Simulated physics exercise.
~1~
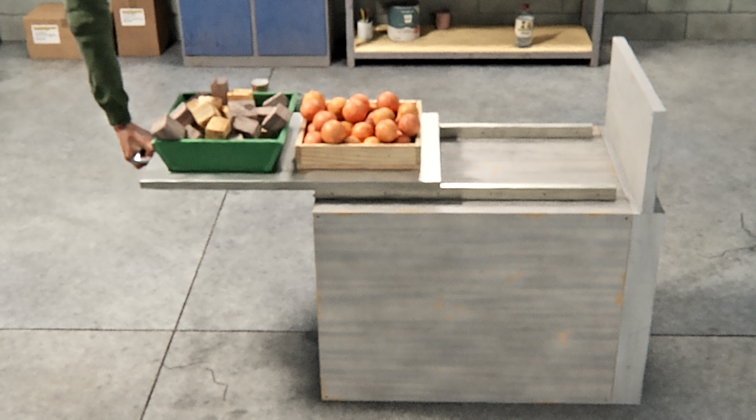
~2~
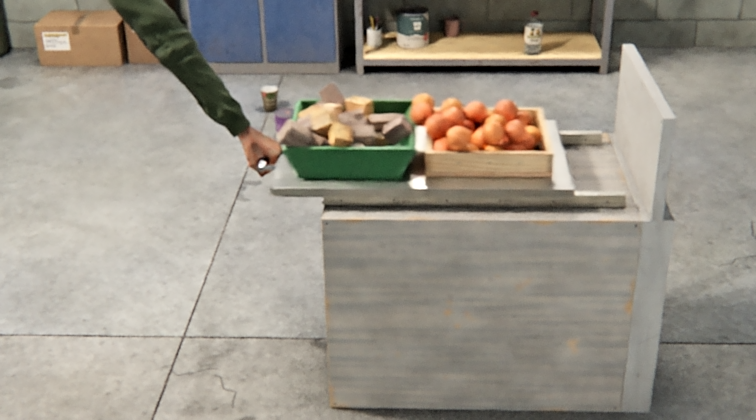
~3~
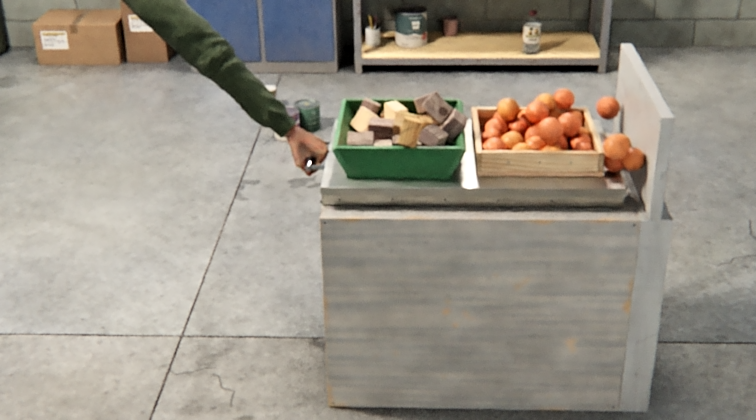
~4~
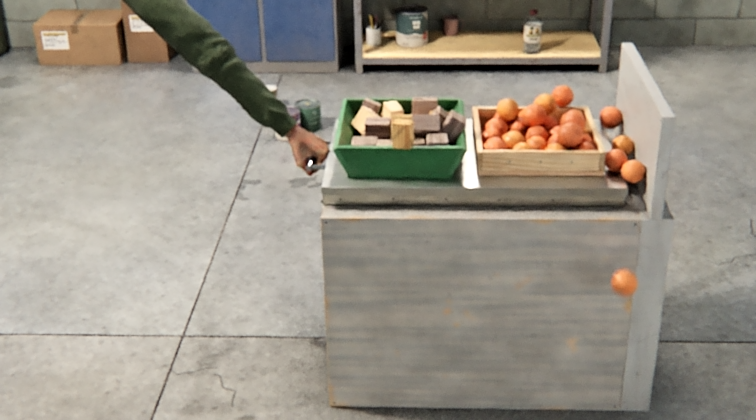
Oranges spilling from a wooden box as a hand shoves the shelf right and stops, while blocks stay in the green box.
